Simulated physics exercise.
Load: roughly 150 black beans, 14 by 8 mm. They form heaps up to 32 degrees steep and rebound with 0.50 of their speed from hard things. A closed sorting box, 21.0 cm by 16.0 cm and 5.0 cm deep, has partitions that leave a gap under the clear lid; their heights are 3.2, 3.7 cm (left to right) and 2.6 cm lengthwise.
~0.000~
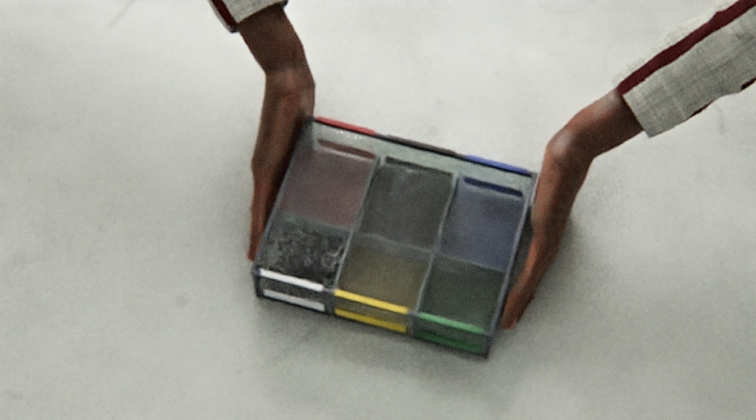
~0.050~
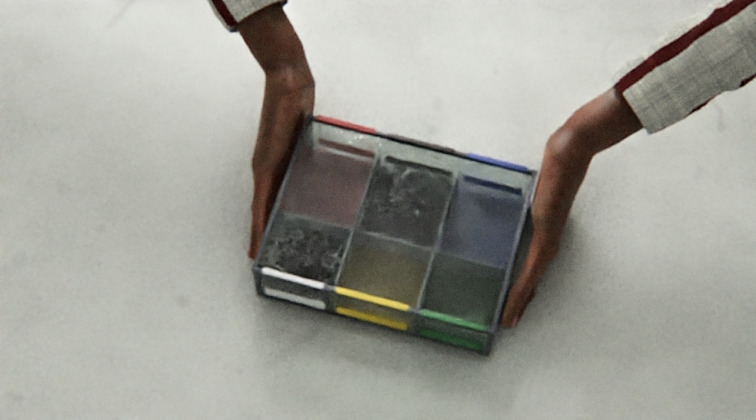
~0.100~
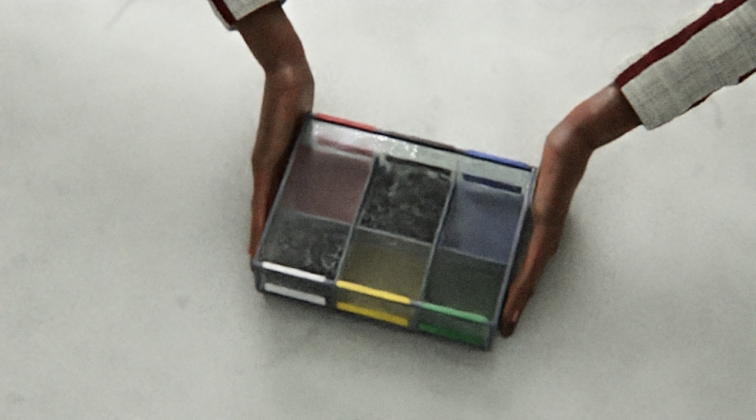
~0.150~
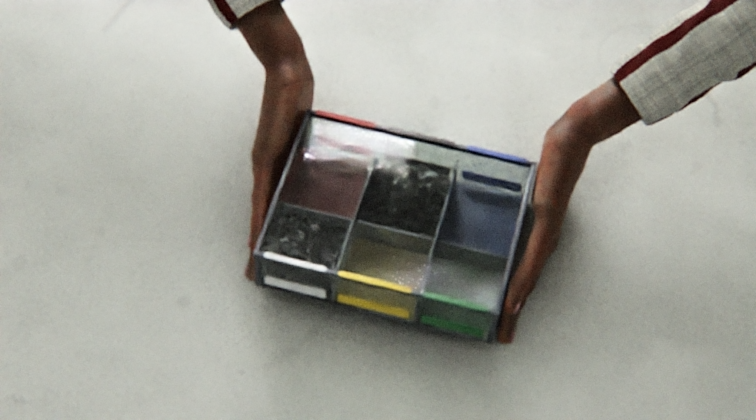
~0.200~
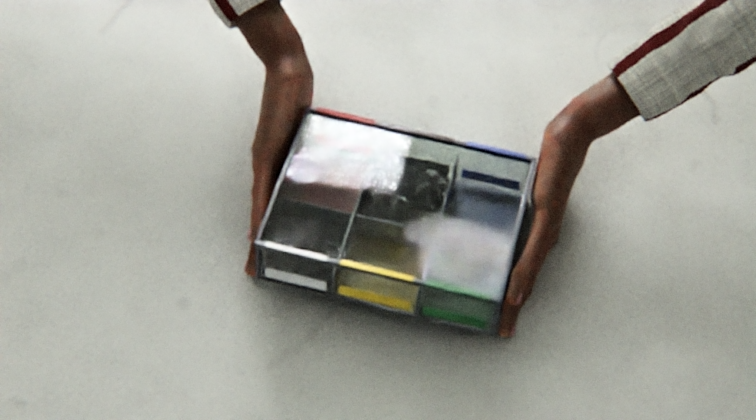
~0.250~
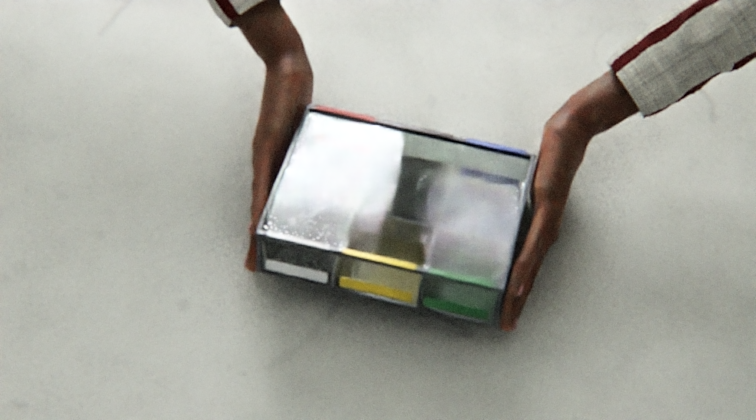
A clear-lidded sorting box with six compartments, held at both ends by two hands in pale, red-striped sleeves, tilts above a plain grey surface seen from above. Red, dark and blue labels mark its back edge, white, yellow and green its front, with black beans inside. The front edge rises as the beans shift in the white and dark sections, and bright reflections spread across the lid while the camera stays still.
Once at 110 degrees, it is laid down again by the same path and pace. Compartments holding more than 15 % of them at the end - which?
Red yes, blue no, green no, yellow no, white no, black yes.
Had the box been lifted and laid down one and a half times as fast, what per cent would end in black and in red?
Final split: Black = 60 %, red = 40 %.
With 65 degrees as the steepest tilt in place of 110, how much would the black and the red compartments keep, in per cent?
Result - black 60 percent; red 5 percent.
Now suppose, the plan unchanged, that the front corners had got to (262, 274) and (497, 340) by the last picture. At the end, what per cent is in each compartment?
In per cent, the final split is red 0, blue 0, green 30, yellow 40, white 25, black 0.
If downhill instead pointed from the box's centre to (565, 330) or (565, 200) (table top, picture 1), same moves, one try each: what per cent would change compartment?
Approximately 60 percent, then 45 percent.
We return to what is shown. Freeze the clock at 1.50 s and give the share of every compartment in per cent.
Red 30, blue 0, green 0, yellow 0, white 10, black 60.
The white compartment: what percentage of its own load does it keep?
Fraction kept: Approx. 0 %.
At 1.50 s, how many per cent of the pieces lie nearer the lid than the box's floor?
60 %.
Then, at 1.50 s, tilt 110 degrees; red 30 %, white 10 %, black 60 %.
After 2.33 s, tilt 50 degrees; red 40 %, black 60 %.
Then, at 3.18 s, tilt 0 degrees; red 40 %, black 60 %.
In the end, at 4.0 s, red 40 %, blue 0 %, green 0 %, yellow 0 %, white 0 %, black 60 %.
